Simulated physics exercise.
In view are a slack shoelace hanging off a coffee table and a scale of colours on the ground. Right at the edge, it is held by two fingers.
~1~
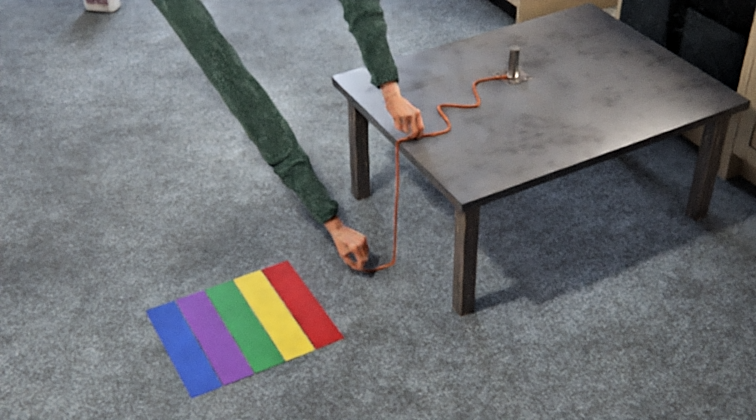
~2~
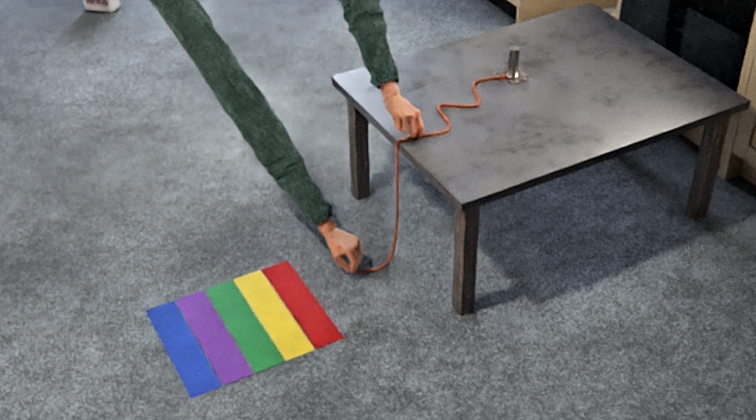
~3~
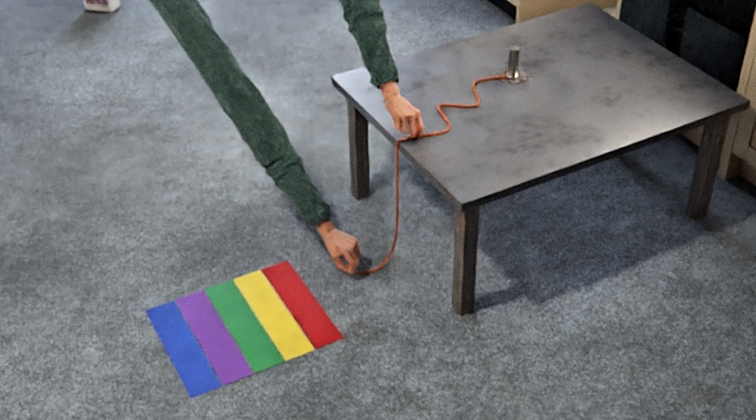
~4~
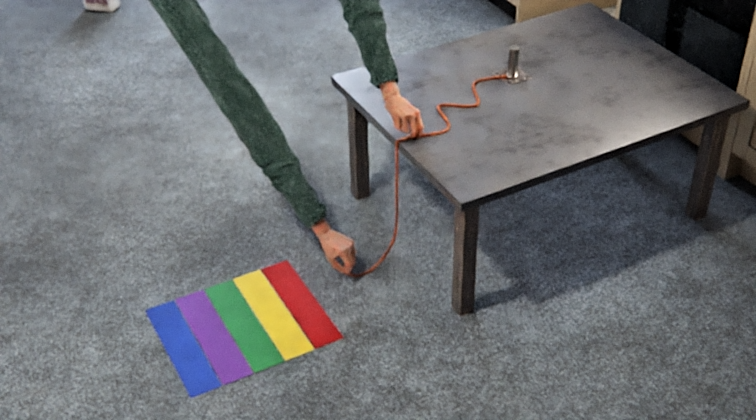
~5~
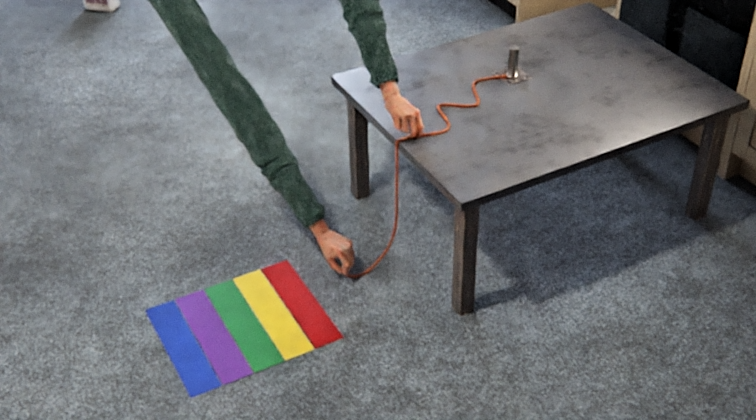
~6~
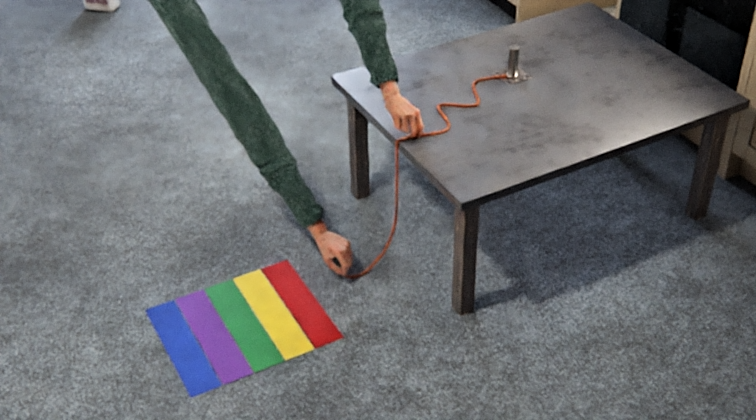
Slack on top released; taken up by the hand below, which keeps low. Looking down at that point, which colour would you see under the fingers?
You would see purple.
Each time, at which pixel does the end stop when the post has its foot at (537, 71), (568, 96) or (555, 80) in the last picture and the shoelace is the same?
Places per try: (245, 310); (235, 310); (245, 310).
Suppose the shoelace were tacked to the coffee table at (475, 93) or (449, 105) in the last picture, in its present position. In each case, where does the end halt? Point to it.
The two answers, in sequence: (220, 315) and (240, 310).
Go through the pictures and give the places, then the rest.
End (357, 267); red (320, 329); yellow (290, 340); green (261, 352); purple (230, 364); blue (198, 376), in the first picture.
End (351, 270); shoelace through (478, 82) (464, 106) (449, 127) (397, 147) (397, 202) (394, 251), in the second picture.
End (349, 270), in the third picture.
End (345, 272); shoelace through (477, 81) (463, 106) (449, 127) (397, 147) (397, 202) (388, 251), in the fourth picture.
End (343, 272), in the fifth picture.
End (341, 272); shoelace through (478, 81) (464, 106) (449, 127) (397, 146) (397, 202) (384, 251), in the sixth picture.
A little later, end near (266, 300); over yellow.
Next, end near (231, 313); over green.
When it is tight, end near (209, 321); over purple. It halts on the purple strip.
